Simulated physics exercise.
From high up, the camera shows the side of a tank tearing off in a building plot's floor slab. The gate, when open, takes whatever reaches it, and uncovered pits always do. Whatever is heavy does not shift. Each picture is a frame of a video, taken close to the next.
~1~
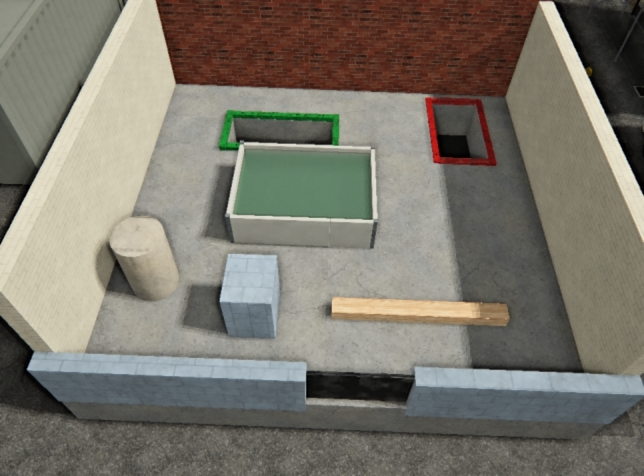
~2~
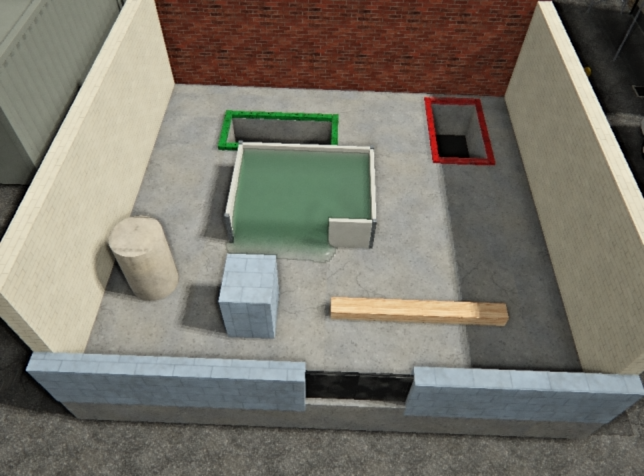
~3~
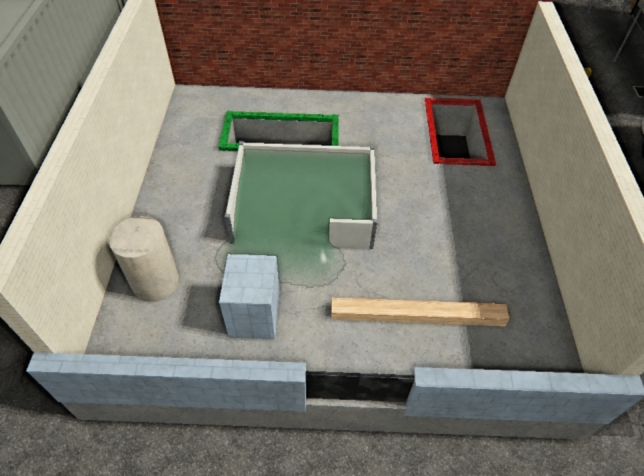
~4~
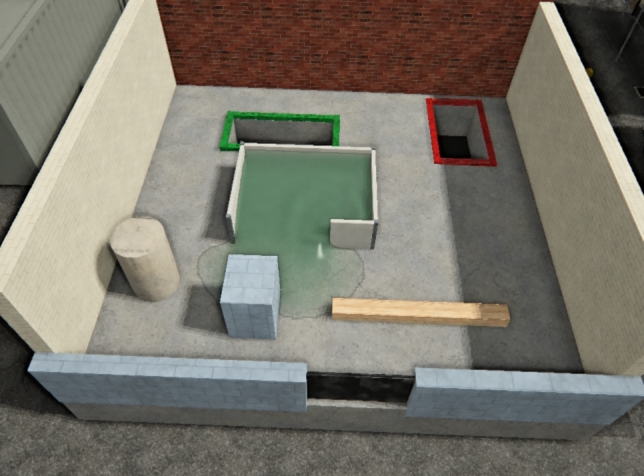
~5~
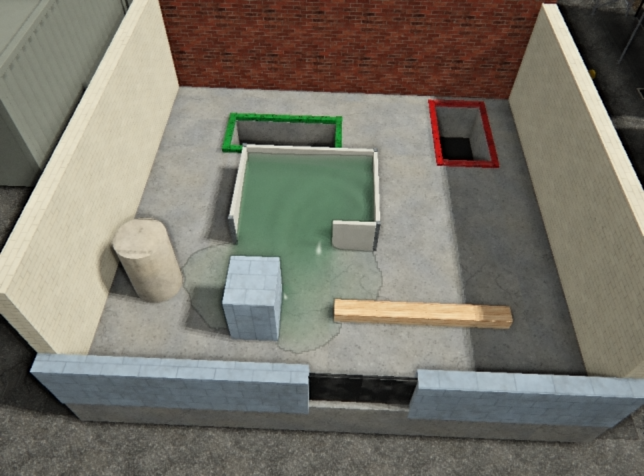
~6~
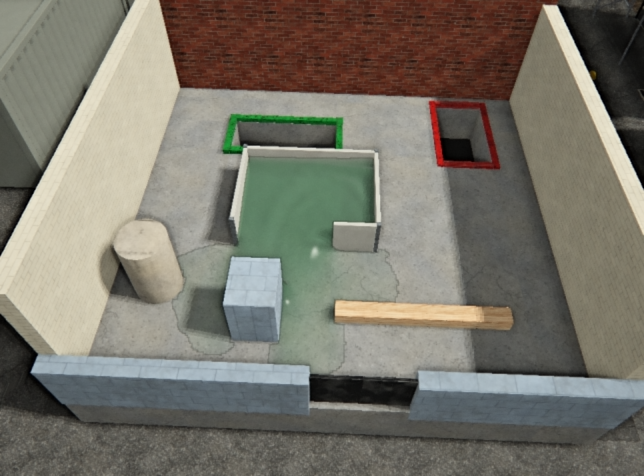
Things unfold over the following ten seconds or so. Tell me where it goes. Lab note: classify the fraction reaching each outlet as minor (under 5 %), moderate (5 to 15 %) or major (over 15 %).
Fractions by outlet: Gate minor; green pit minor; red pit minor.
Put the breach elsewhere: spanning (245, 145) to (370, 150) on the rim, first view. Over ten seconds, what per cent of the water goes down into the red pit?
I'd estimate the red pit takes around 12 percent.
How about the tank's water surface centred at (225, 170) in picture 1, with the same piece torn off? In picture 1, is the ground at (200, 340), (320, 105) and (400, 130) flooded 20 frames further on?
So, first one got wet, second one stays dry, third one stays dry.
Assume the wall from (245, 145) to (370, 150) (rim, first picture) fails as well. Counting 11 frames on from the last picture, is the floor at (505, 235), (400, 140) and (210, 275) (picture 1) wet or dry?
Well, the first is missed by the spill, the next hit by the spill, the last missed by the spill.
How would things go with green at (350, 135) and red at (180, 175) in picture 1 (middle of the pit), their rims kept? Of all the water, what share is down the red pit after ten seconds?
Note: Red pit, 12 percent.
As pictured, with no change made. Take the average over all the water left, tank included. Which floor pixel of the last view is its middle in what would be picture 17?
I'd put it at around (283, 272).
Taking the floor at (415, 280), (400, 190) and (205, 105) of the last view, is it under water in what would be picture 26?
In that order, the three spots are soaked, high and dry and high and dry.
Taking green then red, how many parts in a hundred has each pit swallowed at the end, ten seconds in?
The first holds 0 per cent and the second 2 per cent.
A moment on, water covers 20 % of the floor; the gate 0 %, the green pit 0 %, the red pit 0 %.
Next, water covers 35 % of the floor; the gate 0 %, the green pit 0 %, the red pit 0 %.
Then, water covers 50 % of the floor; the gate 0 %, the green pit 0 %, the red pit 0 %.
Later, water covers 70 % of the floor; the gate 0 %, the green pit 0 %, the red pit 0 %.
In the end, water covers 95 % of the floor; the gate 0 %, the green pit 0 %, the red pit 1 %.
